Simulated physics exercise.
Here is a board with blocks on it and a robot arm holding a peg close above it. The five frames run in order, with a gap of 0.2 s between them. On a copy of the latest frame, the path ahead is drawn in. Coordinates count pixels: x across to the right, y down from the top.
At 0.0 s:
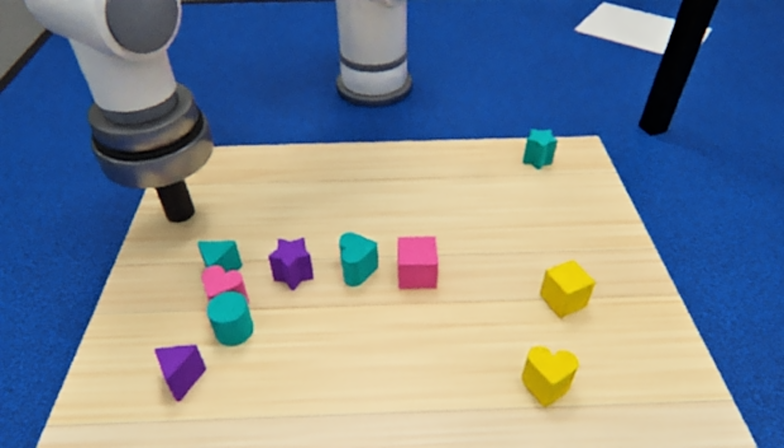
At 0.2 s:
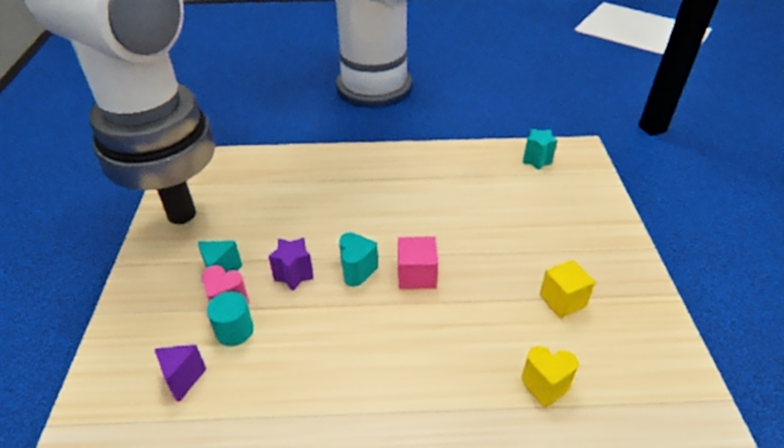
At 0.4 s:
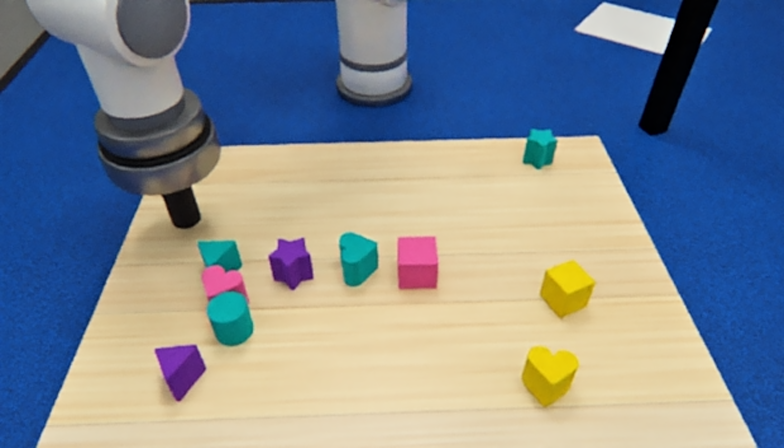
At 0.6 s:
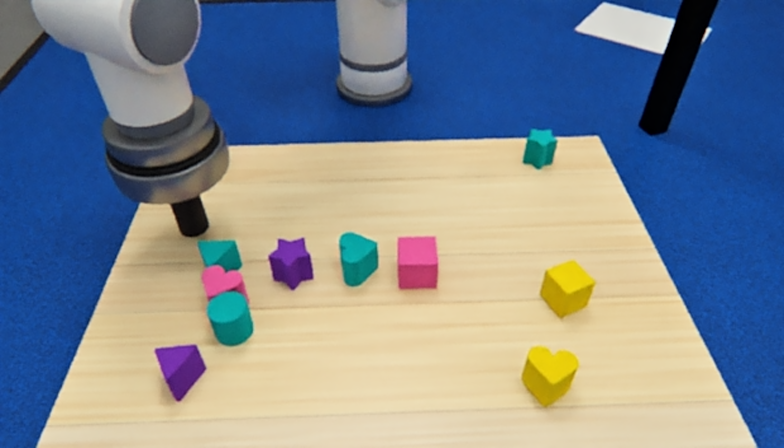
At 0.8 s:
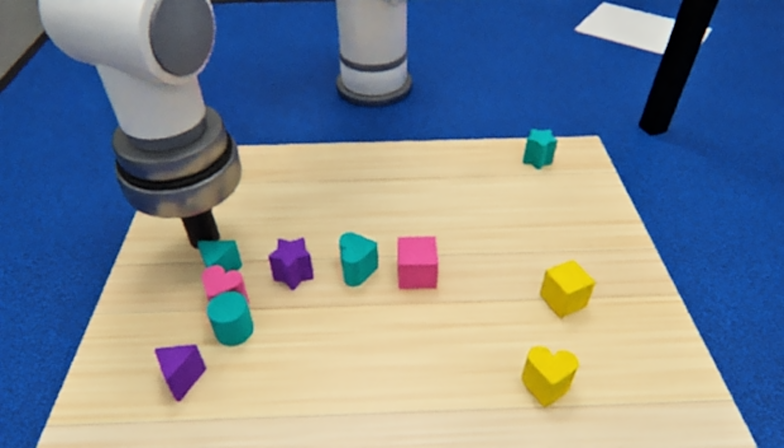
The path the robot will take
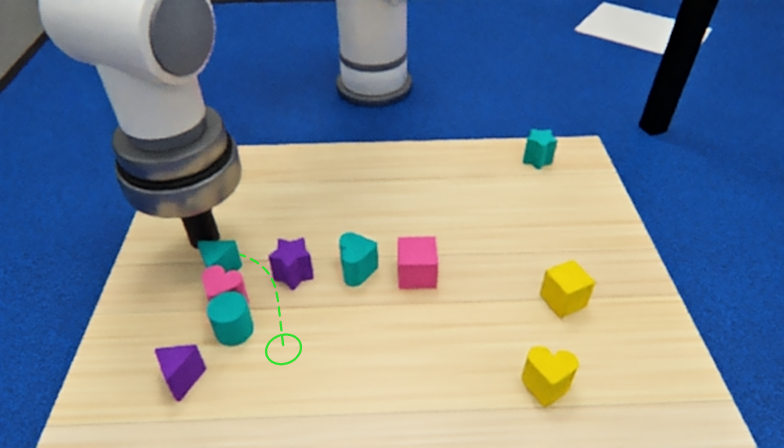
On a light wooden board scattered with colourful blocks, a robot arm moved its dark peg a short way down and to the right, close to the turquoise triangle, while the blocks stayed still.
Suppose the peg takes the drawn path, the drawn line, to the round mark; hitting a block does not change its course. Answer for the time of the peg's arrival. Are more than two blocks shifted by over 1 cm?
I expect not.
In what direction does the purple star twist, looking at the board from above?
Rotation: Counter-clockwise.
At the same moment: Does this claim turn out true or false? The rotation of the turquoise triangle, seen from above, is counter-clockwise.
False
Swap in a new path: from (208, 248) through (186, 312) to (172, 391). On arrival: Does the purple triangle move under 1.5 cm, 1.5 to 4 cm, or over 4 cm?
It goes a little way, 1.5 to 4 cm.
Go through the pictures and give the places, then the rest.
The first frame shows peg's lower end at (181, 213); turquoise triangle at (214, 249); turquoise cylinder at (227, 306); purple star at (290, 250).
The second frame shows peg at (182, 215); blocks still.
The third frame shows peg at (187, 219); blocks still.
The fourth frame shows peg at (195, 228); blocks still.
The fifth frame shows peg at (205, 240); turquoise triangle at (214, 249); turquoise cylinder at (227, 306); purple star at (290, 250).
Drawn move, from (208, 248) through (256, 262) and (278, 299) to (284, 349).
The first path, step by step. One third of the way, peg at (254, 253); turquoise triangle at (217, 251), turned 20° clockwise.
Two thirds of the way, peg at (276, 291); turquoise triangle at (217, 251), turned 20° clockwise; purple star at (302, 257), turned 45° anticlockwise.
At the end, peg at (282, 341); turquoise triangle at (217, 251), turned 20° clockwise; turquoise cylinder still; purple star at (302, 257), turned 45° anticlockwise.
